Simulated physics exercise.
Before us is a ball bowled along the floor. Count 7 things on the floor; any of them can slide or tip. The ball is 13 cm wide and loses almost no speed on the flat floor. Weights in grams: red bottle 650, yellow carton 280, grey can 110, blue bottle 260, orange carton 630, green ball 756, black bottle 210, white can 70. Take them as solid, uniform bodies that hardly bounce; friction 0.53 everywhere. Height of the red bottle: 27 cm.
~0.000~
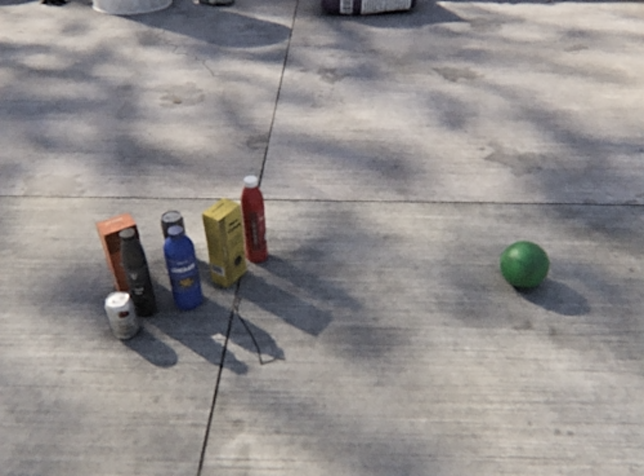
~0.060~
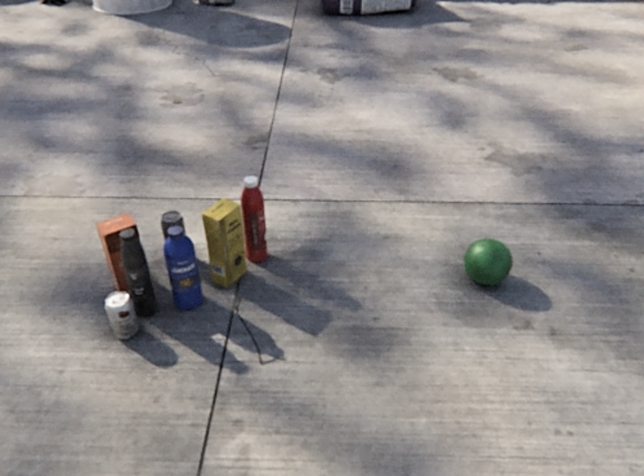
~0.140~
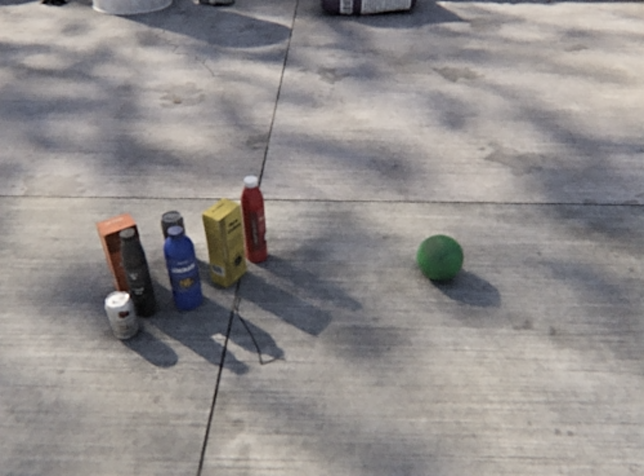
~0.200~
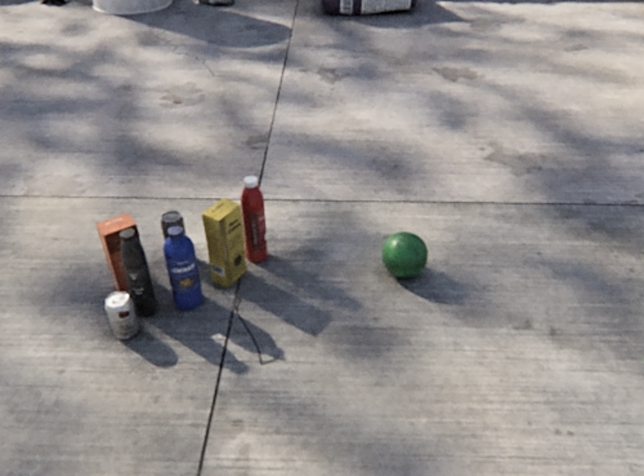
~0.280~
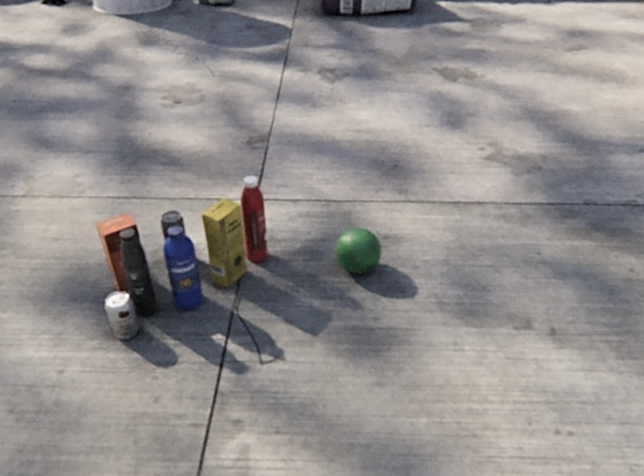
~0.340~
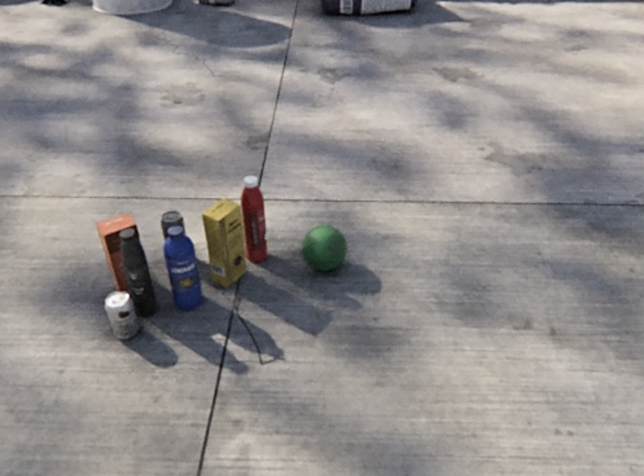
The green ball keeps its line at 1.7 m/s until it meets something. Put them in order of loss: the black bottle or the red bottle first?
Of the two named, the second: The red bottle.
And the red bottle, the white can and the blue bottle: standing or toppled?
The red bottle falls over; the white can stays upright; the blue bottle keeps standing.
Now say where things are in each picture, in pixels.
In the first picture, ball has run 0 cm; green ball (524, 264); black bottle (138, 273); red bottle (254, 220).
In the second picture, ball has run 10 cm; green ball (488, 261); blue bottle (183, 267).
In the third picture, ball has run 23 cm; green ball (440, 258); white can (122, 316).
In the fourth picture, ball has run 33 cm; green ball (405, 255).
In the fifth picture, ball has run 46 cm; green ball (359, 251); orange carton (125, 256).
In the sixth picture, ball has run 56 cm; green ball (325, 248); black bottle (138, 273); red bottle (254, 220).
After 0.54 s, ball has run 74 cm; green ball near (264, 246); red bottle leaning 12° near (226, 214).
After 0.74 s, ball has run 75 cm; green ball near (260, 247); red bottle leaning 72° near (190, 225); yellow carton slid 2 cm.
At rest (2.4 s), tipped over on the floor, red bottle; the other 6 in place, give or take 8 cm. Seen from the same camera at the end, black bottle near (138, 273), red bottle near (186, 232). Black bottle was never lost; red bottle went at 0.64 s.
